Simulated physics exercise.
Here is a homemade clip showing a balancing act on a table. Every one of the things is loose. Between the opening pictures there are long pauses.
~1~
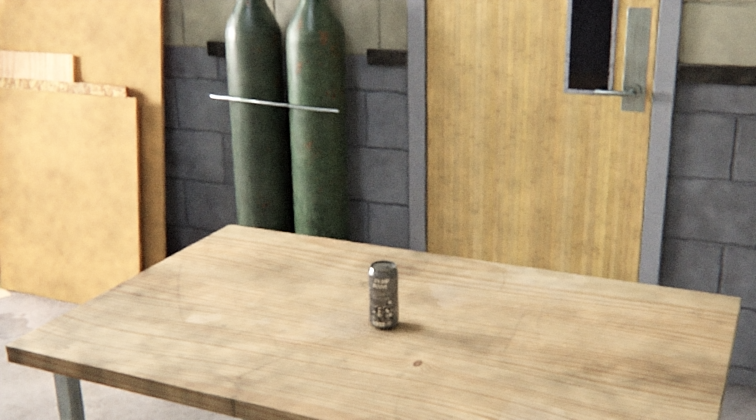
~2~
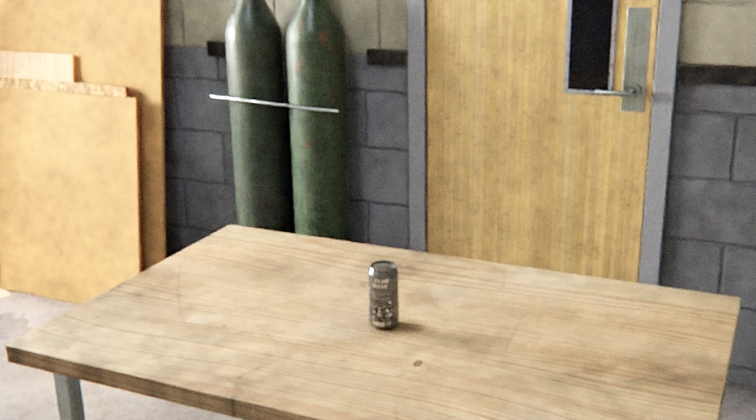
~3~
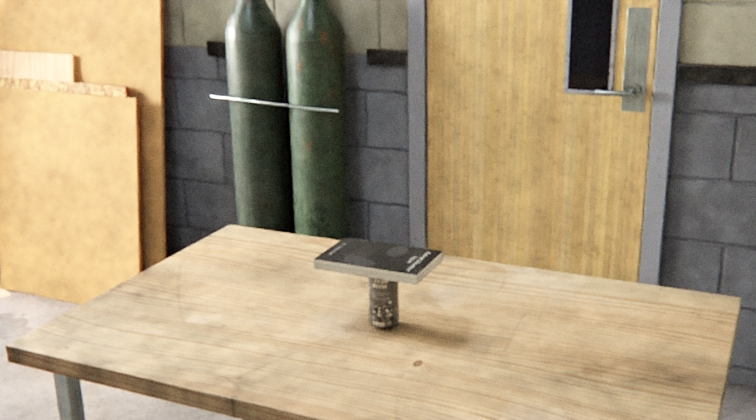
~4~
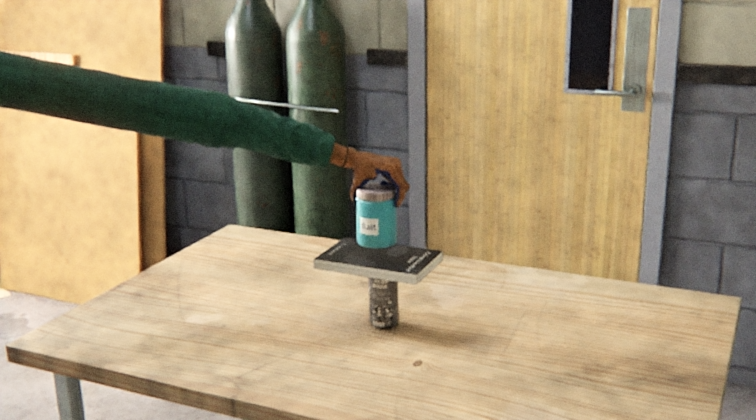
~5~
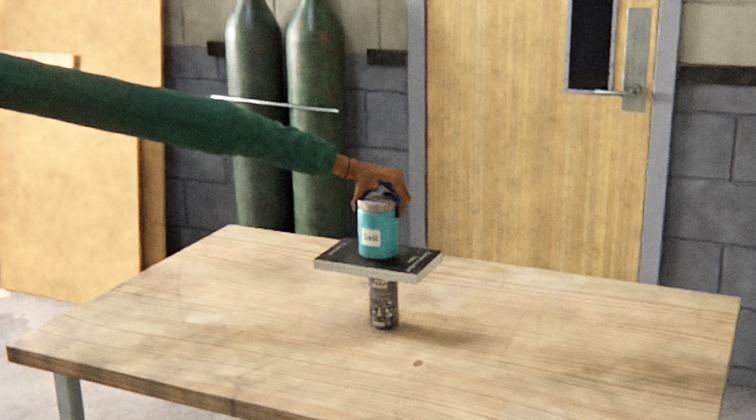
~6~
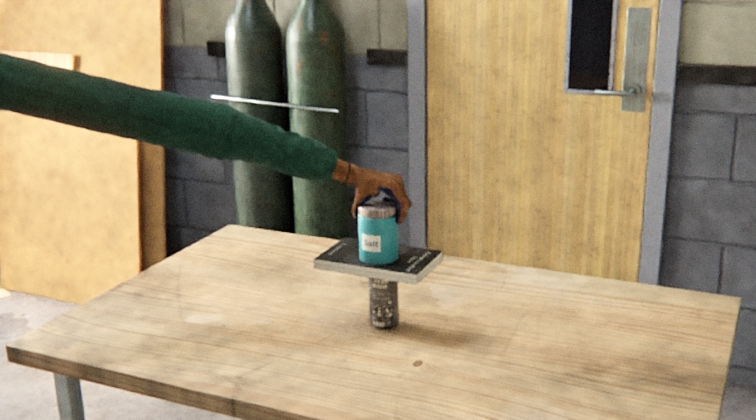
A green-sleeved arm lowering a turquoise jar onto a dark book lying across a small grey can on a wooden table.
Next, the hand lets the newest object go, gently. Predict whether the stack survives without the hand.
The stack is left undisturbed.
Then, 0.20 s later than the last frame, all is still.
Then, 0.60 s later than the last frame, turquoise jar resting near (379, 232).
When it is over, all 3 as before. End places, in pixels of the last picture, turquoise jar near (379, 232). The stack stays up.
